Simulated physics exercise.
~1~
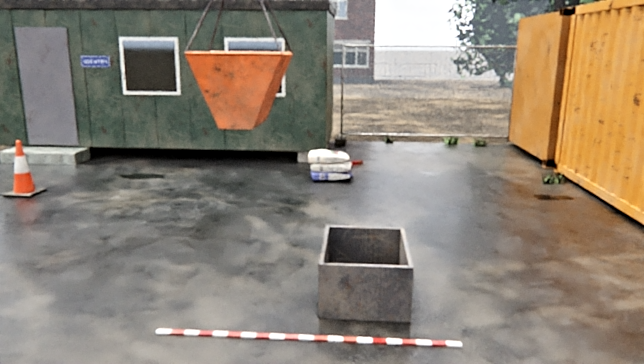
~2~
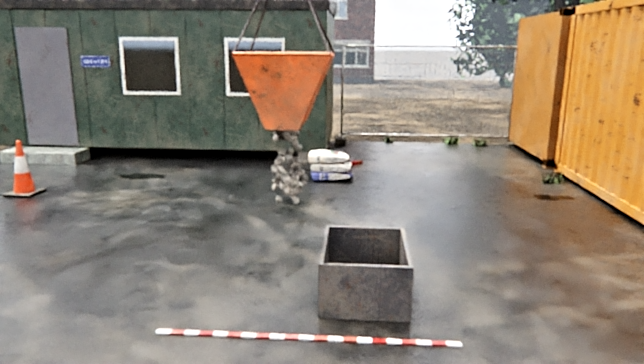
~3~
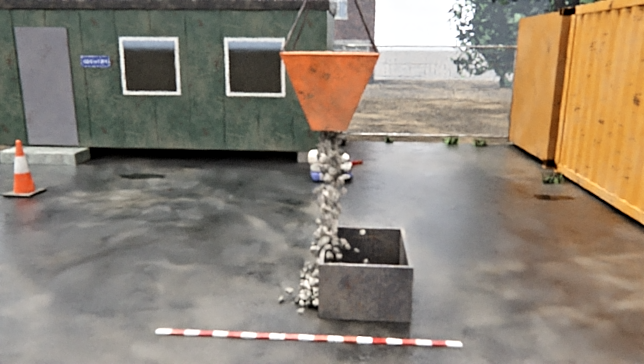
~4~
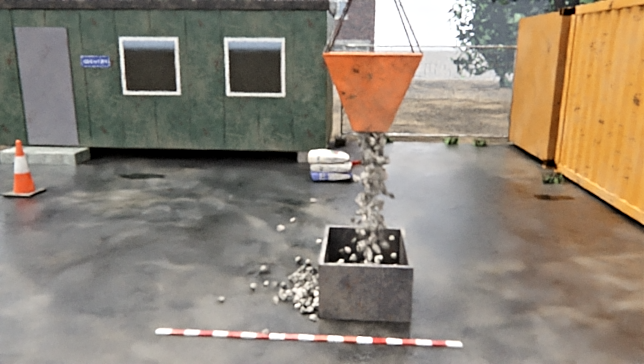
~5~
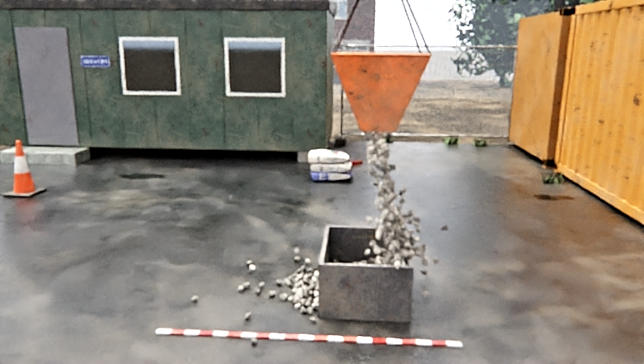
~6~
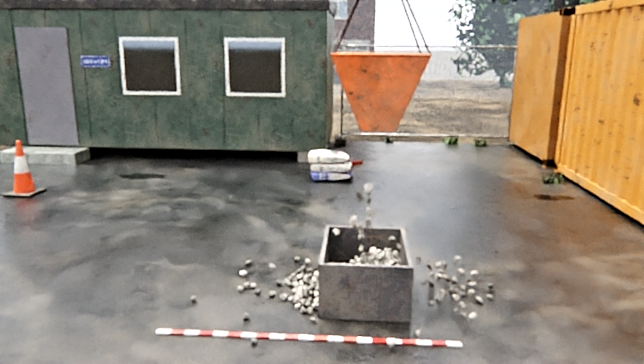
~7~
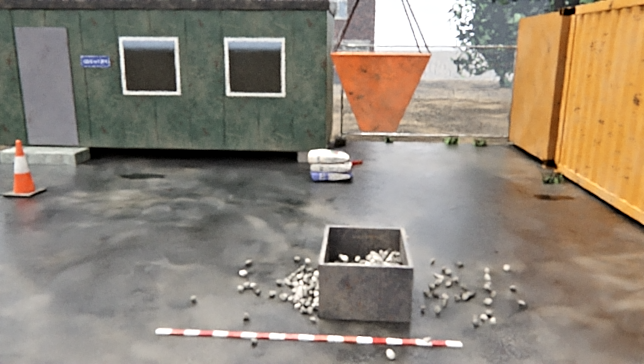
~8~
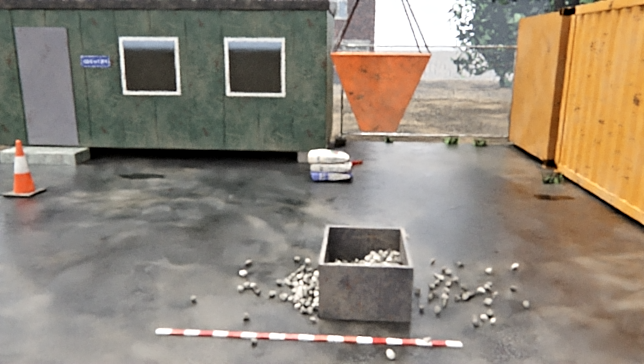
The clip shows an orange skip moving right above a wet yard, pouring grey stones past the left side of an open bin, then into it, before stopping and emptying. Most stones end inside the bin, with some scattered on the ground on both sides.
